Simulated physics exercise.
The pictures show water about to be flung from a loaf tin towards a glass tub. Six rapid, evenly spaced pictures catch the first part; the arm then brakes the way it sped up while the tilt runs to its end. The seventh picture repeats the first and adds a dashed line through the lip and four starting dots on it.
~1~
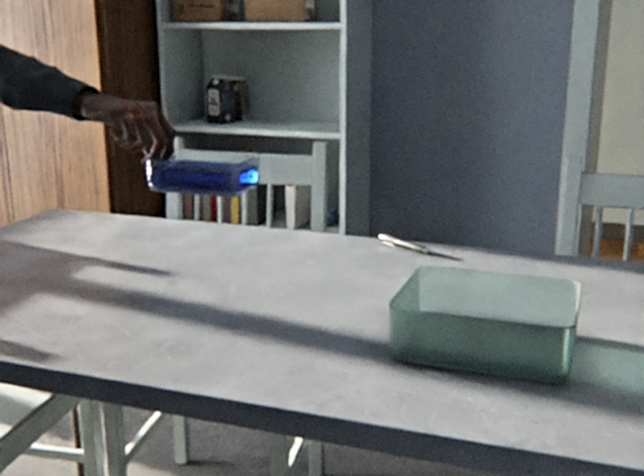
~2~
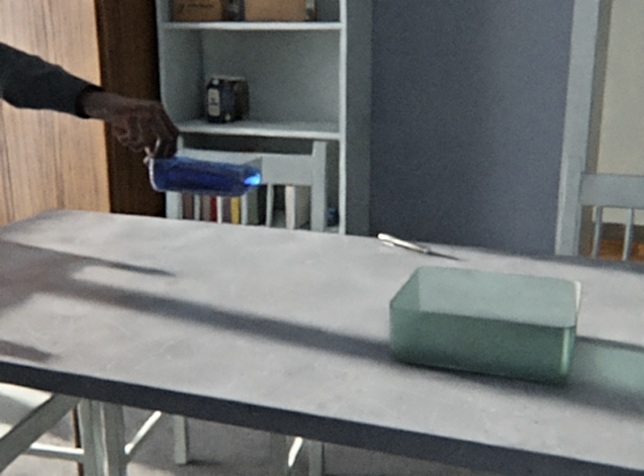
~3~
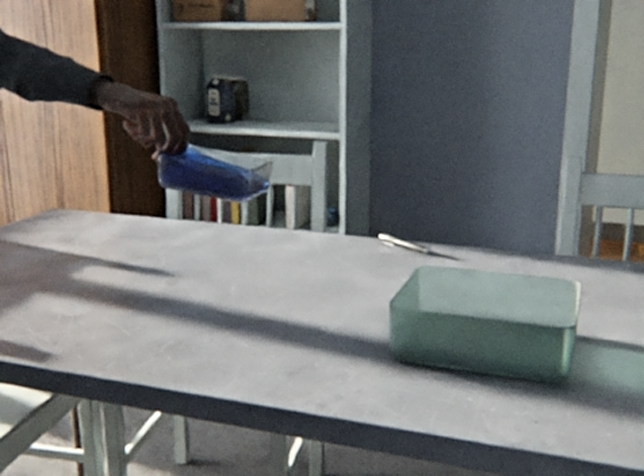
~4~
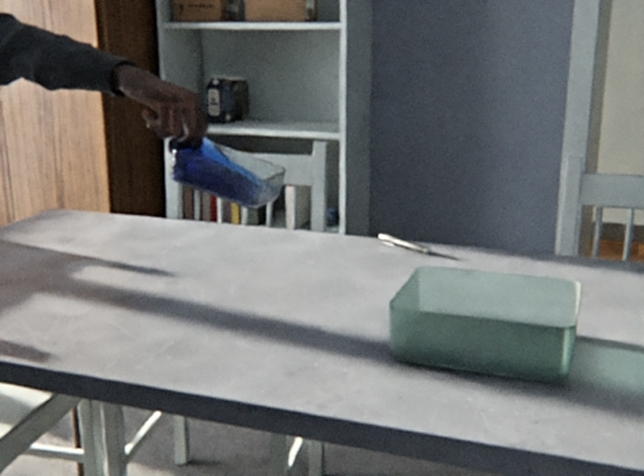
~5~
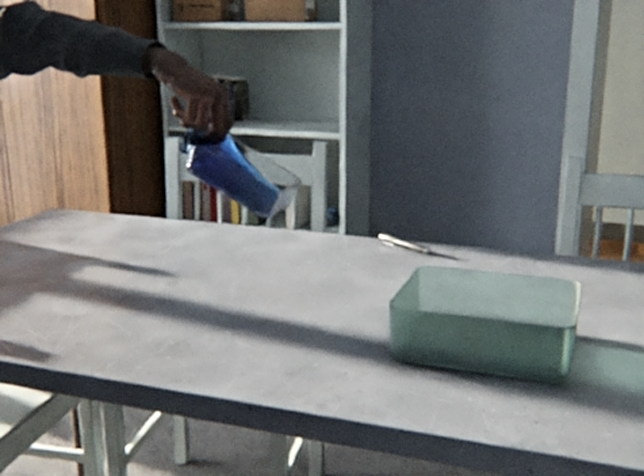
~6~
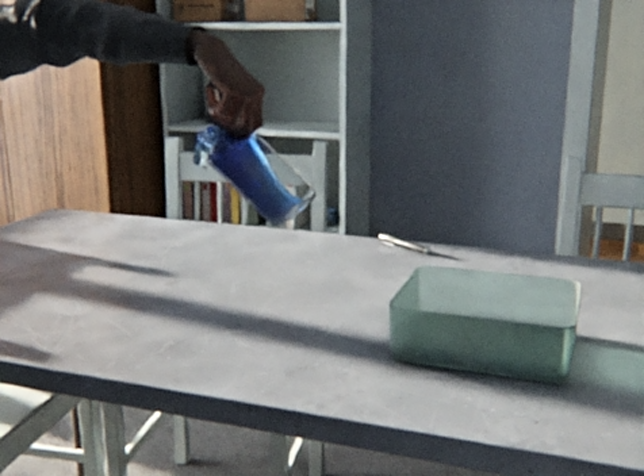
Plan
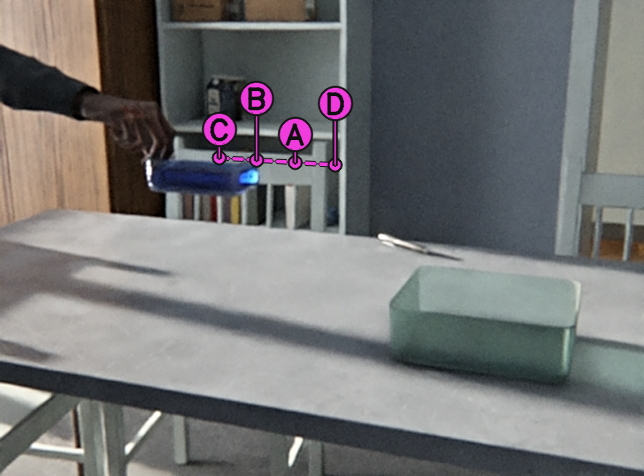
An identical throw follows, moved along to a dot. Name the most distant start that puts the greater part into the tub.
Go for A.
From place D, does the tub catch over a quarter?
Yes, clearly.
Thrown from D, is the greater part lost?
No, not at all.
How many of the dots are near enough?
Two.
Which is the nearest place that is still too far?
B.
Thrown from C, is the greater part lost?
Yes.
In magenta, A at (295, 162); B at (256, 160); C at (219, 157); D at (335, 165).
Choosing A, about 64 % lands in the tub, 25 % falls short and 11 % goes beside or beyond.
Choosing B, about 22 % lands in the tub, 70 % falls short and 7 % goes beside or beyond.
Choosing C, about 2 % lands in the tub, 96 % falls short.
Choosing D, about 75 % lands in the tub, 11 % falls short and 14 % goes beside or beyond.
